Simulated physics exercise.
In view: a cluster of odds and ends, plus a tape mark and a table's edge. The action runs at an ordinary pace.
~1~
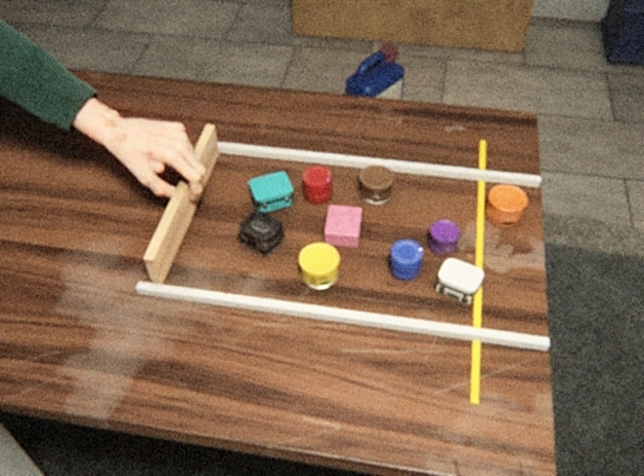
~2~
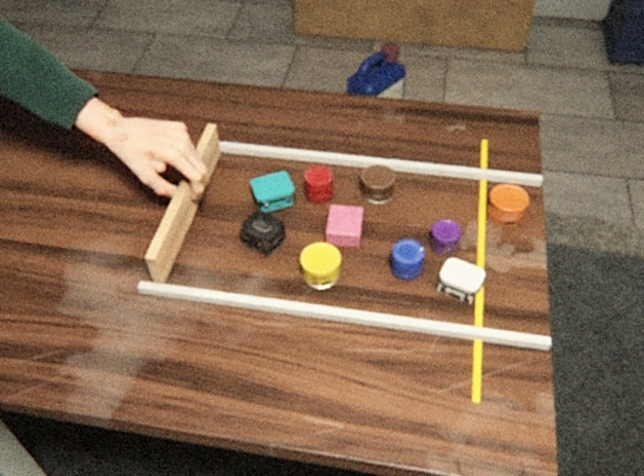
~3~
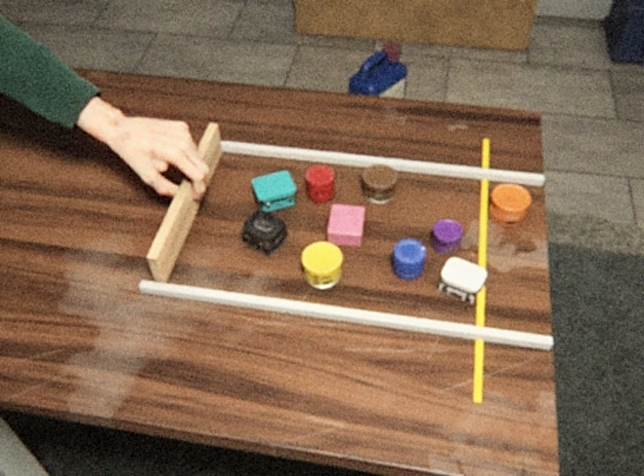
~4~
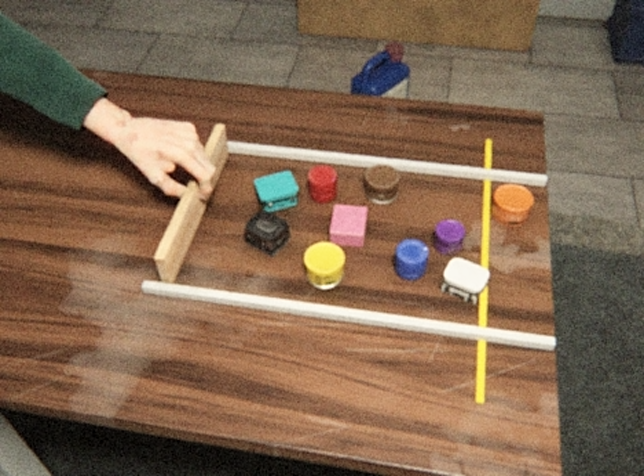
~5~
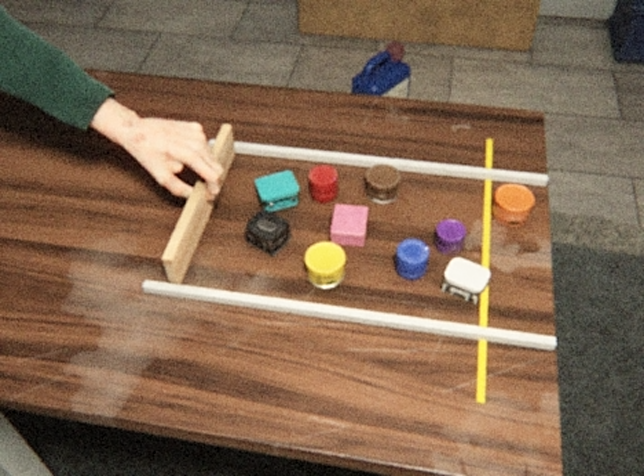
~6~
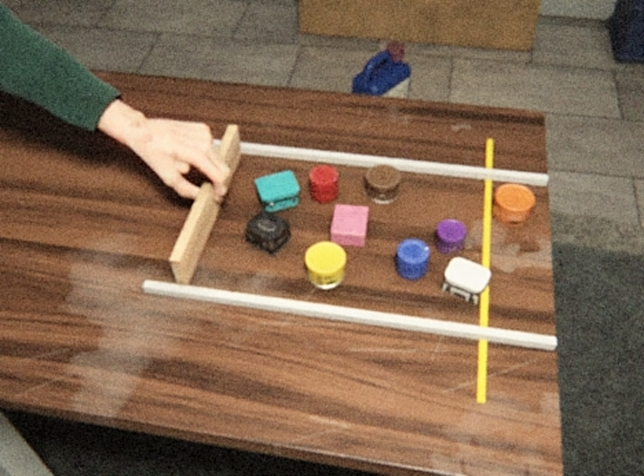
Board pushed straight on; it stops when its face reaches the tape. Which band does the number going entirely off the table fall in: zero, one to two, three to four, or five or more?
It falls in the one to two band.
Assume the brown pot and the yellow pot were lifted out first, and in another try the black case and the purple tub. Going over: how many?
The count is 1 in one try and 0 in the other, in that order.
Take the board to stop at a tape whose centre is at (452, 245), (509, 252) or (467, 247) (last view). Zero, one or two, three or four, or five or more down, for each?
Lab note - count per position: No fall at all; at least five; not one.
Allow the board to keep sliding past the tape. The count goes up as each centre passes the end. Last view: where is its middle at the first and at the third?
About (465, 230), then (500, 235).
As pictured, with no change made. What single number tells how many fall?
Precisely 1.
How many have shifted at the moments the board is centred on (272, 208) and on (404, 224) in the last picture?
One spot: 3. Other spot: 9.
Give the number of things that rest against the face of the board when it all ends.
The count comes out at 4.
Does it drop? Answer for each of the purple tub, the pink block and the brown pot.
Purple tub: Down; pink block: Up; brown pot: Up.
Soon after, none off yet; orange tub at rest near (513, 205); white case at rest near (466, 281); purple tub at rest near (450, 237).
Then, none off yet; orange tub at rest near (513, 205); white case moved a little near (479, 285); purple tub moved about its own width near (485, 239).
At rest, the number that fall off is one or two; fallen, purple tub.
